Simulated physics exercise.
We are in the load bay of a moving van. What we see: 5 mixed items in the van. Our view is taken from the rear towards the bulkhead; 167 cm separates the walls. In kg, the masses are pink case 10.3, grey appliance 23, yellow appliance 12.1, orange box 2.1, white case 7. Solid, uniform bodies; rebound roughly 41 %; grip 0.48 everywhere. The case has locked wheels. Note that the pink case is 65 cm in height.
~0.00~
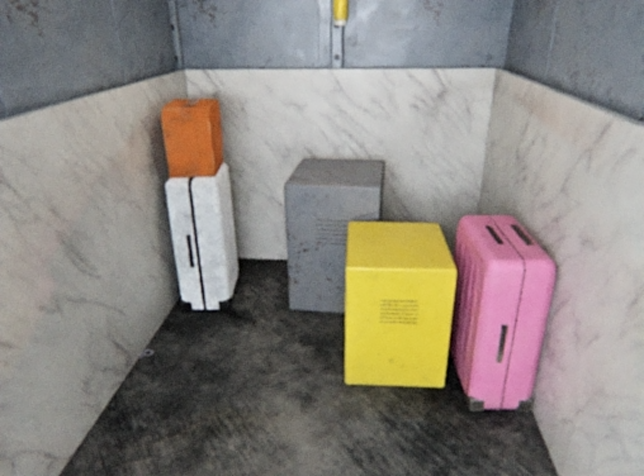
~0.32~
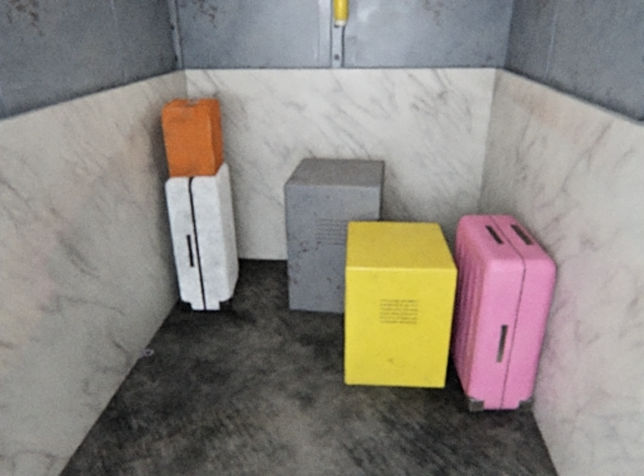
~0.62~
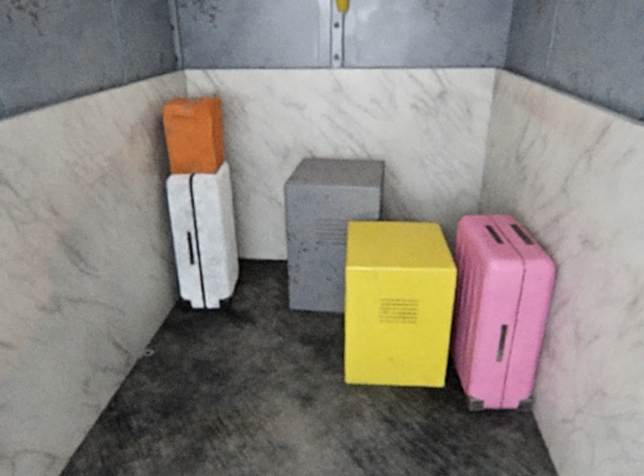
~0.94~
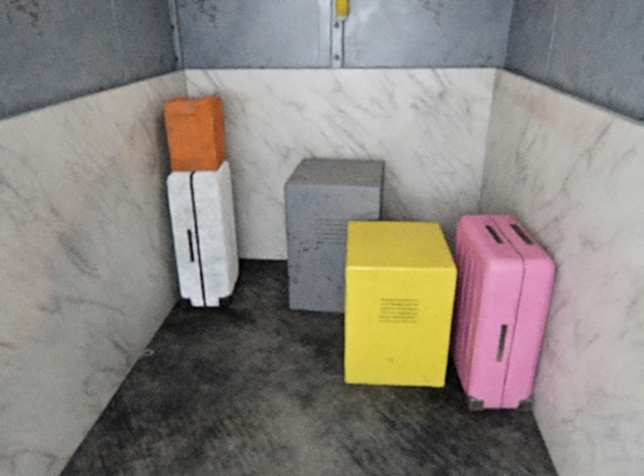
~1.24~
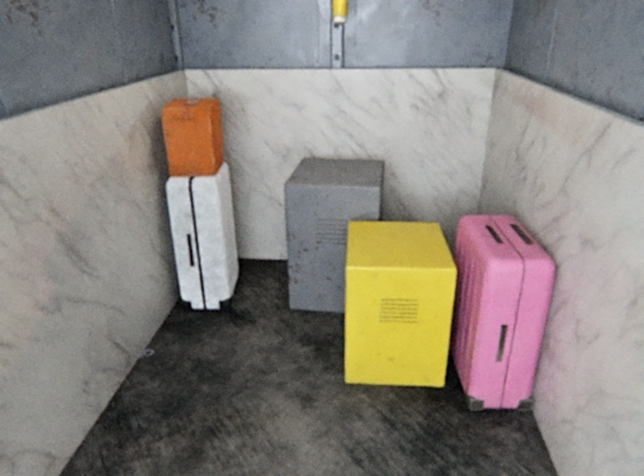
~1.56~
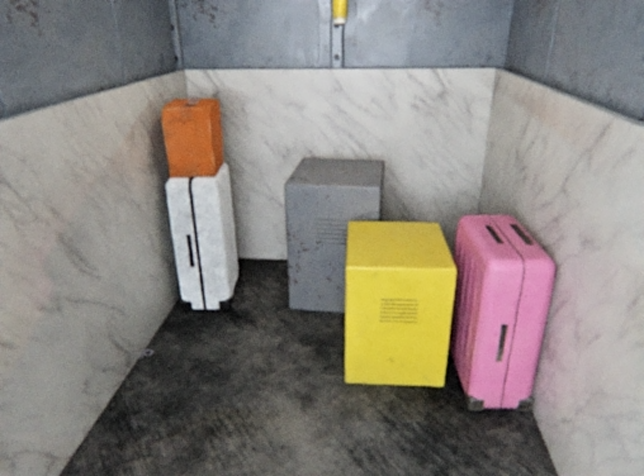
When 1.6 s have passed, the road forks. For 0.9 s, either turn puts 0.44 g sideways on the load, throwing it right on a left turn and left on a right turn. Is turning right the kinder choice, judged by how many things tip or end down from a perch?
Go right.
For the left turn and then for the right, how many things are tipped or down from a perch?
A left turn gives 1, a right turn gives 0.
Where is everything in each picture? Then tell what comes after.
No push; pink case (493, 309); grey appliance (338, 234), in the first picture.
Load feels 0.40 g forwards; white case (206, 235); yellow appliance (394, 300), in the second picture.
Load feels 0.45 g forwards; orange box (196, 135) 3 cm from its spot; white case (206, 233), in the third picture.
No push; orange box (197, 133) 5 cm from its spot; yellow appliance (394, 300), in the fourth picture.
No push; white case (206, 234); yellow appliance (394, 300), in the fifth picture.
No push; pink case (493, 308); grey appliance (338, 234), in the sixth picture.
Turning left. By 2.06 s, load feels 0.44 g right; orange box tilted 6°; white case tilted 5°.
By 2.46 s, load feels 0.07 g right; grey appliance 3 cm from its spot near (344, 234); orange box on its side; white case tilted 33°.
By 2.66 s, no push; grey appliance 3 cm from its spot near (344, 234); orange box on its side; white case tilted 33°.
When it is over (3.2 s), lying over in the van, orange box; not toppled but over 15 cm from the start, white case; the other 3 within 15 cm of the start. End places, in pixels of the last picture, pink case near (494, 308), grey appliance near (344, 234).
Turning right instead, nothing is lost, 0 of 5 in all.
